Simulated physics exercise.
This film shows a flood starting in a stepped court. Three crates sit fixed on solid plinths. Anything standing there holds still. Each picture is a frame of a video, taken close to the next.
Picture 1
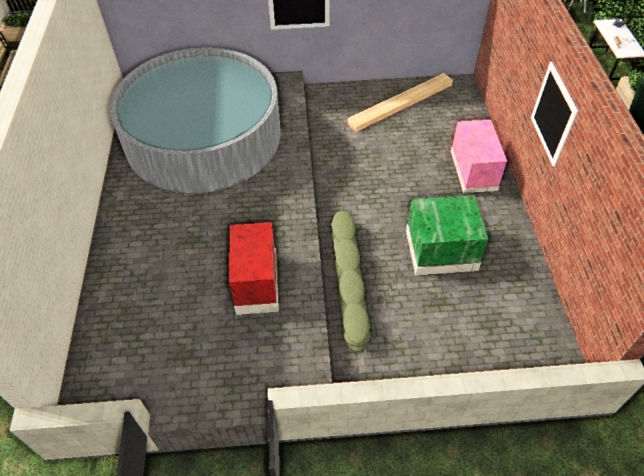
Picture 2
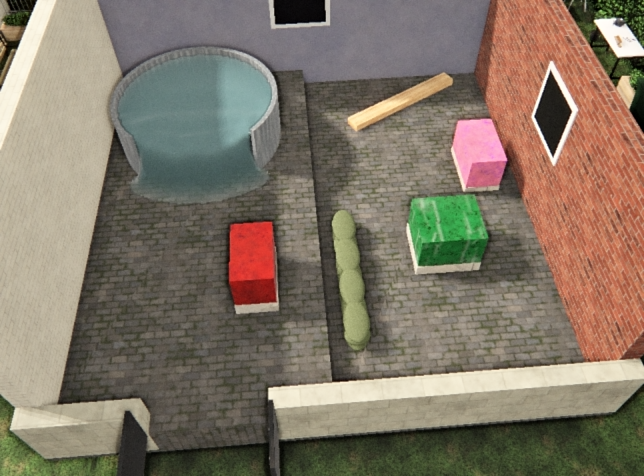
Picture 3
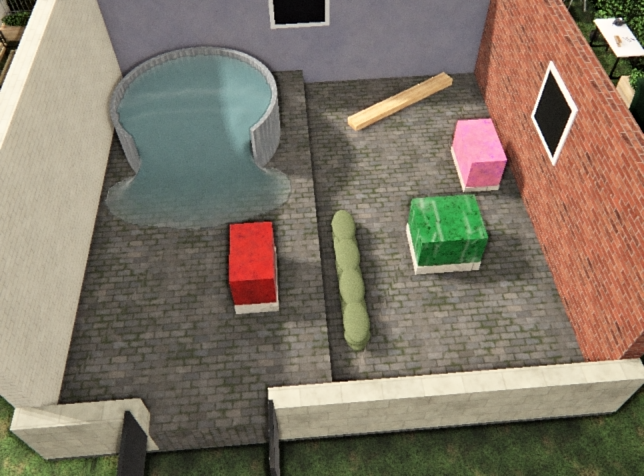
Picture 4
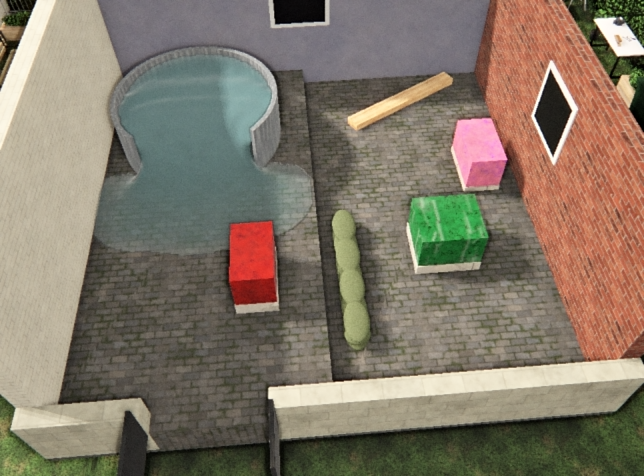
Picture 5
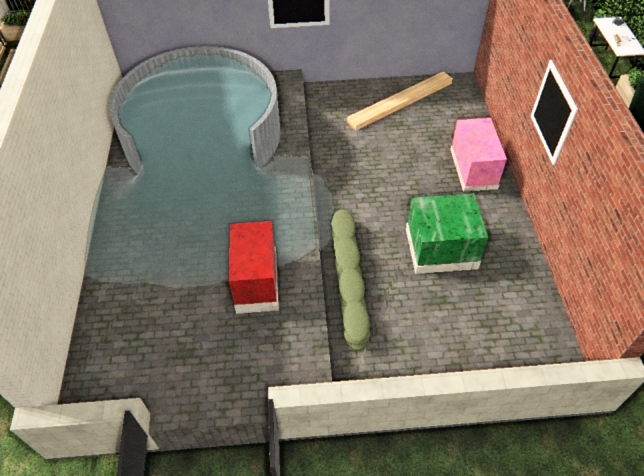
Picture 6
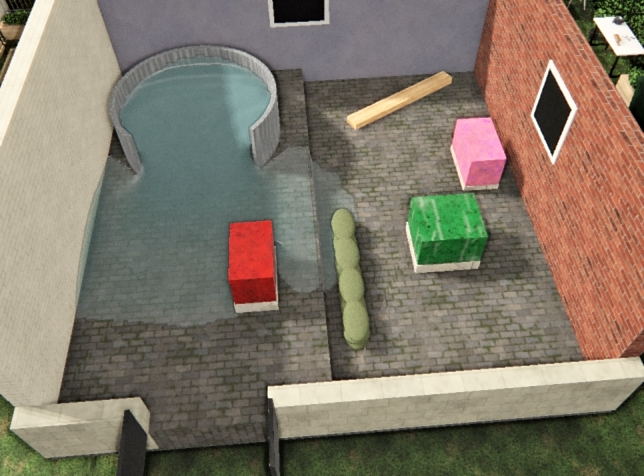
The clip opens on a walled, paved courtyard with a round pool brimming with still water at the back left. The pool's front side gives way and water pours out across the paving, spreading forward around the red block and rightward over the step to the row of green bushes.
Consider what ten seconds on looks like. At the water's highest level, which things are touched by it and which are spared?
The green crate is missed by the water this time; the pink crate is not missed by the water this time; the red crate is not missed by the water this time.
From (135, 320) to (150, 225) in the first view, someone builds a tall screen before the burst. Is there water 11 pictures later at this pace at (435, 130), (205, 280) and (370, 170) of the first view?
As listed: Free of water, wet, not flooded.
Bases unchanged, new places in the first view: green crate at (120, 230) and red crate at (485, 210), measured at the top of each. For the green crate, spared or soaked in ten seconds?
The green crate simply gets reached.
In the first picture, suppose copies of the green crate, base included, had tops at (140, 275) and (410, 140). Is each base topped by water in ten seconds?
Crate one: Is inundated. Crate two: Stays clear.
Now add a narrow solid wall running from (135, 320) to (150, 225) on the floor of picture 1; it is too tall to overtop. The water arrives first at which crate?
Answer: The one in red.
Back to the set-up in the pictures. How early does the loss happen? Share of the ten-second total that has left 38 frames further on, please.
About 80 per cent.
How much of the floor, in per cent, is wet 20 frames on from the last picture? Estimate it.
My estimate is near 65 per cent.
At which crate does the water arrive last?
Coming in last, the pink one.
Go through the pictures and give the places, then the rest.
The first frame shows still water in the pool at (195, 100).
In the second frame, the front is at (135, 182), out from the gap at (197, 178).
In the third frame, the front is at (112, 204), out from the gap at (197, 179).
In the fourth frame, the front is at (308, 193), out from the gap at (198, 181).
In the fifth frame, the front is at (316, 240), out from the gap at (198, 181).
In the sixth frame, water pours out at (197, 180) and has run to (77, 311).
A moment on, water covers 35 % of the floor; the green crate water round its plinth, the pink crate not reached, the red crate water round its plinth.
Next, water covers 45 % of the floor; the green crate water round its plinth, the pink crate water round its plinth, the red crate water round its plinth.
Then, water covers 65 % of the floor; the green crate water round its plinth, the pink crate water round its plinth, the red crate water round its plinth.
Later, water covers 85 % of the floor; the green crate water round its plinth, the pink crate water round its plinth, the red crate water round its plinth.
In the end, water covers 95 % of the floor; the green crate stayed above the water, the pink crate was topped, the red crate was topped.
